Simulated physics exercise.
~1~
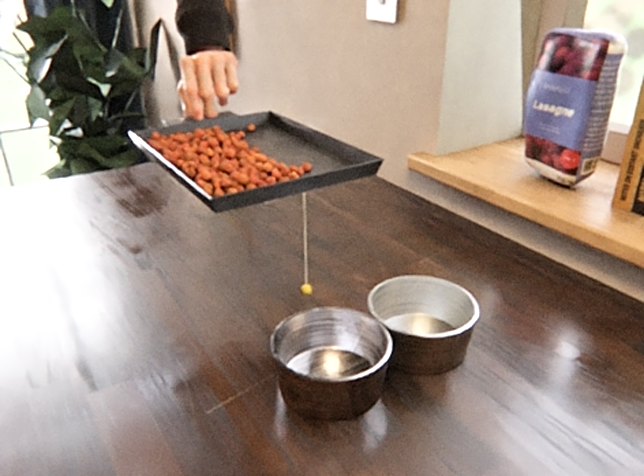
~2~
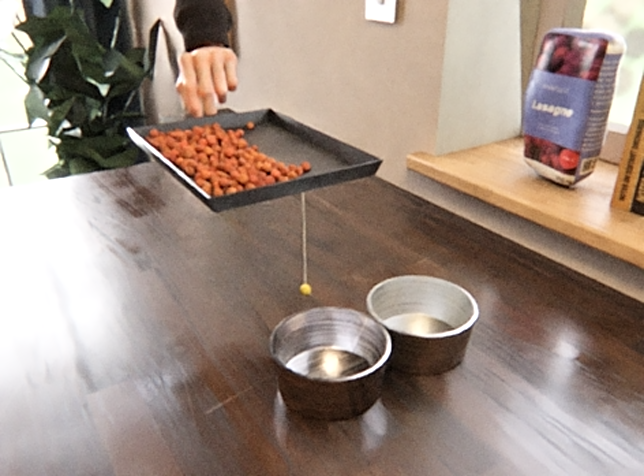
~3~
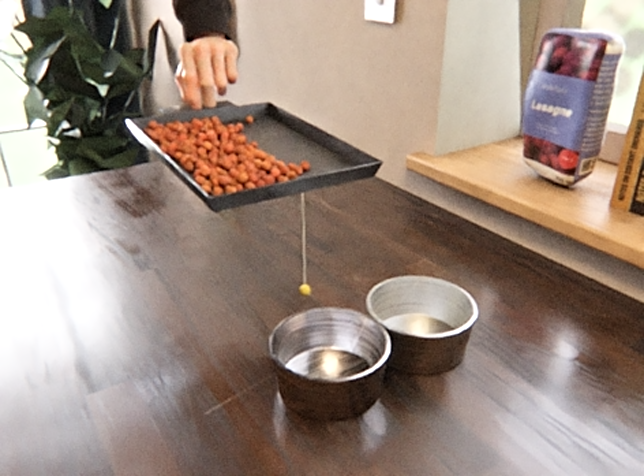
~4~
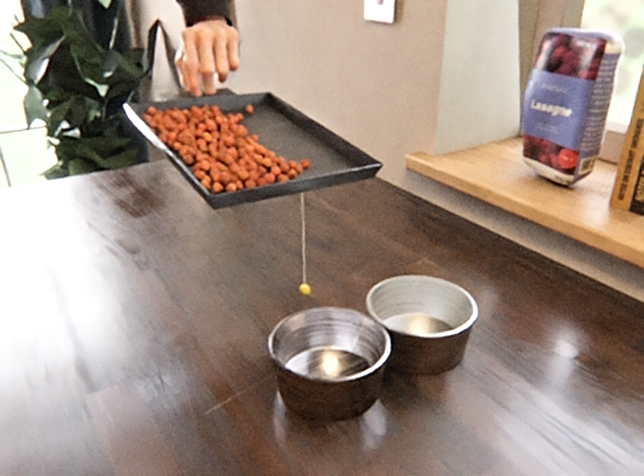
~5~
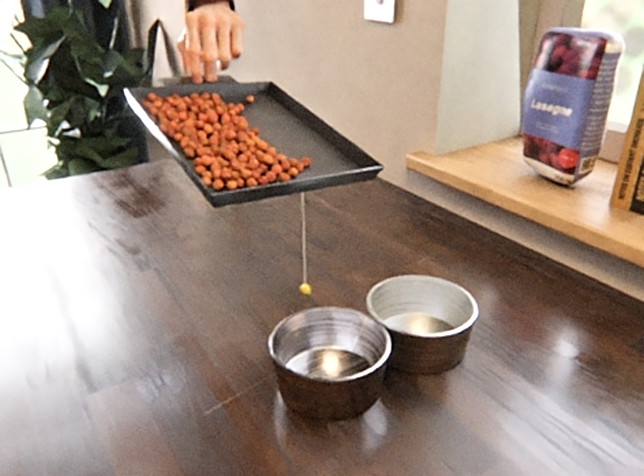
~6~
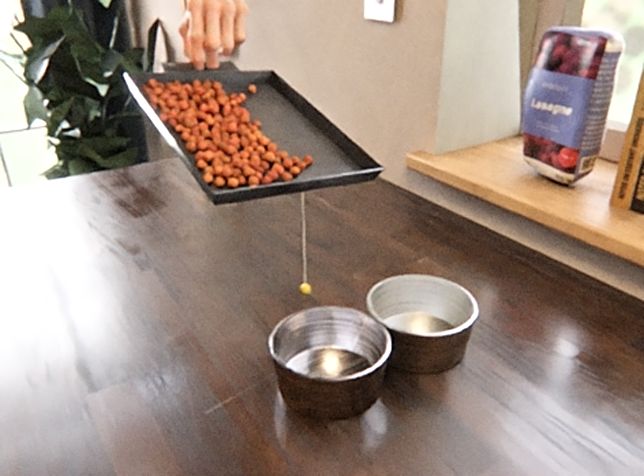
A hand slowly raises the back of a dark tray of reddish-brown pellets above two dishes.
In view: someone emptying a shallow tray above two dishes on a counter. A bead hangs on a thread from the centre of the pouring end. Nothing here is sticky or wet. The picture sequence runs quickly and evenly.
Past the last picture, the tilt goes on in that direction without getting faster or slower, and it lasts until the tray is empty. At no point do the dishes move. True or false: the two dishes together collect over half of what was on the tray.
True.
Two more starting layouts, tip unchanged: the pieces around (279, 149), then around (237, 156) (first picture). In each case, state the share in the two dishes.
First try 80 %, second try 80 %.
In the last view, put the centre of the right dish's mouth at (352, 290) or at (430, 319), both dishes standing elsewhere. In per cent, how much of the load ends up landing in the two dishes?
Roughly 60% first, roughly 40% second.
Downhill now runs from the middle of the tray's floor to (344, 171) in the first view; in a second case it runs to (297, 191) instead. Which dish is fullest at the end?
So, first the right-side one, then the left-side one.
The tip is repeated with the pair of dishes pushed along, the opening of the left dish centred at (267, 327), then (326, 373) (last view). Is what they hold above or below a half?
At place one the bulk; at place two the minor share.
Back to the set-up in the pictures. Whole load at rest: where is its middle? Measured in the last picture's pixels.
At about (398, 337).
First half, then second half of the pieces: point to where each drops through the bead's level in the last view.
I'd say close to (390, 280) at first and close to (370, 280) later on.
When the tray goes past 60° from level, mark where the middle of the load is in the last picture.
I'd mark it close to (317, 155).
Just after the last frame, tray tipped steeply; the larger part on the tray; just a few in the left dish; just a few in the right dish; about a tenth in the air.
A moment on, tray tipped right over; about a tenth on the tray; roughly a quarter in the left dish; roughly a third in the right dish; about a tenth outside both; roughly a quarter in the air.
Further on, tray tipped past a quarter turn; roughly a quarter in the left dish; roughly half in the right dish; roughly a quarter outside both.
When it is over, tray tipped past a quarter turn; roughly a quarter in the left dish; roughly half in the right dish; roughly a quarter outside both.
